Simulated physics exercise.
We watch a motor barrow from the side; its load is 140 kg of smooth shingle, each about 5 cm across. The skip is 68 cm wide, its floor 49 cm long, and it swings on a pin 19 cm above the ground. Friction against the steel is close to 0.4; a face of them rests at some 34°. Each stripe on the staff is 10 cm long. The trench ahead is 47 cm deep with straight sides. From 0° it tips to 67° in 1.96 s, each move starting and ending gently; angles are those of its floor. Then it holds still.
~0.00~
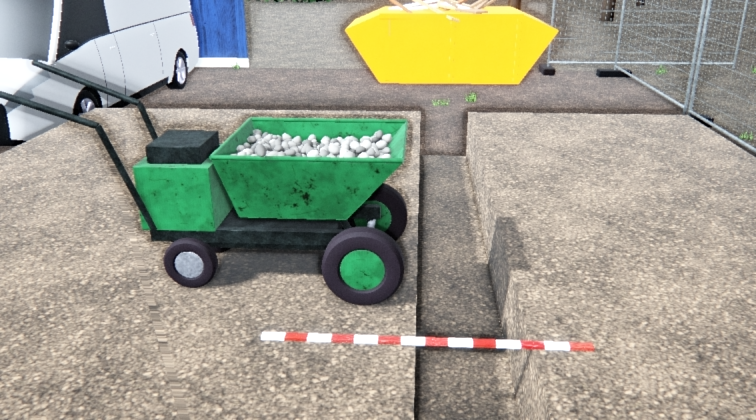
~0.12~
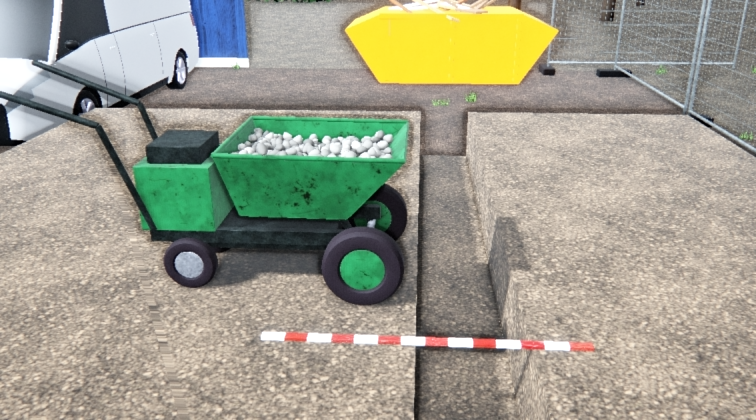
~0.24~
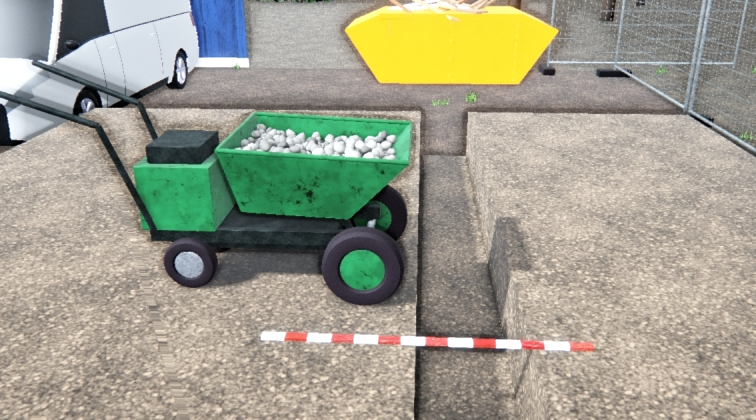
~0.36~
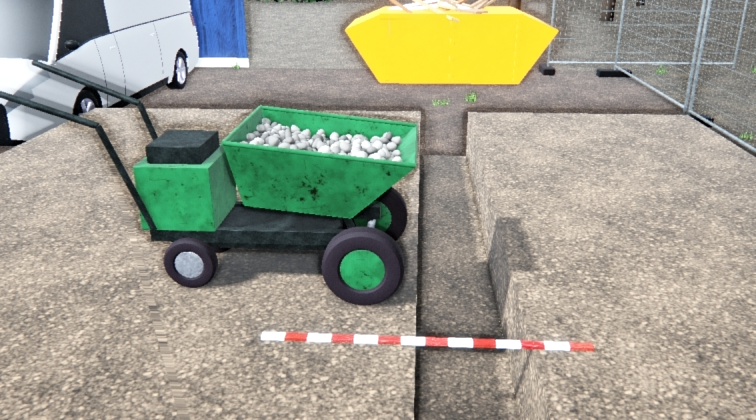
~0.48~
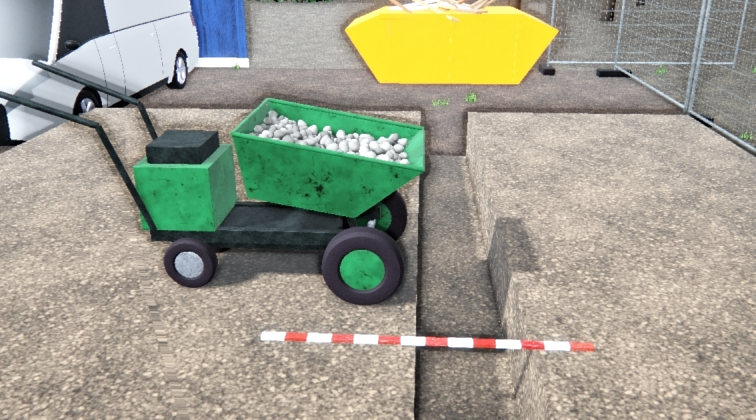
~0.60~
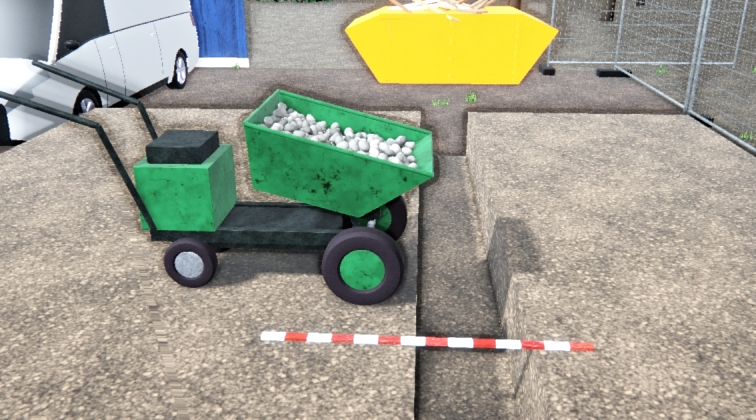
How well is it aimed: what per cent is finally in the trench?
Close to 54 in a hundred.
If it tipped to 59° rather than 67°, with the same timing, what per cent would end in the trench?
Then about 65 per cent.
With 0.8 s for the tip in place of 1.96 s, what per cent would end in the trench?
Then about 35 per cent.
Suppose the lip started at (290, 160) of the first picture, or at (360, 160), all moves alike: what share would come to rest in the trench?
About 90 and 95 per cent.
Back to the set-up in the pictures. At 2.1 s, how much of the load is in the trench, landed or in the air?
Some 25 per cent.
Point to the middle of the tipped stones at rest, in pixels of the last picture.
Around (504, 337).
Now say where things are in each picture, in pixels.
In the first frame, the skip is at 0°, its lip at (403, 161); the top of the load is at (348, 142).
In the second frame, the skip is at 1°, its lip at (405, 161); the top of the load is at (320, 143); the stones move at 0.1 m/s on average.
In the third frame, the skip is at 3°, its lip at (409, 163); the top of the load is at (296, 139); the stones move at 0.2 m/s on average.
The fourth frame shows lip at (416, 166), floor tilted 6°, highest stones at (269, 131); the stones move at 0.3 m/s on average.
In the fifth frame, the skip is at 10°, its lip at (424, 170); the top of the load is at (276, 124); the stones move at 0.3 m/s on average.
The sixth frame shows lip at (433, 176), floor tilted 15°, highest stones at (283, 117); the stones move at 0.4 m/s on average.
After 1.5 s the floor is at 57°; 98 % in the skip, 2 % in the trench; the foremost stones are at (501, 250).
After 2.1 s the floor is at 67°; 37 % in the skip, 26 % in the trench, 36 % past the trench; the foremost stones are at (626, 276).
After 2.4 s the floor is at 67°; 15 % in the skip, 38 % in the trench, 47 % past the trench; the foremost stones are at (692, 279).
After 4.4 s the floor is at 67°; 0 % in the skip, 54 % in the trench, 46 % past the trench; the foremost stones are at (713, 273).
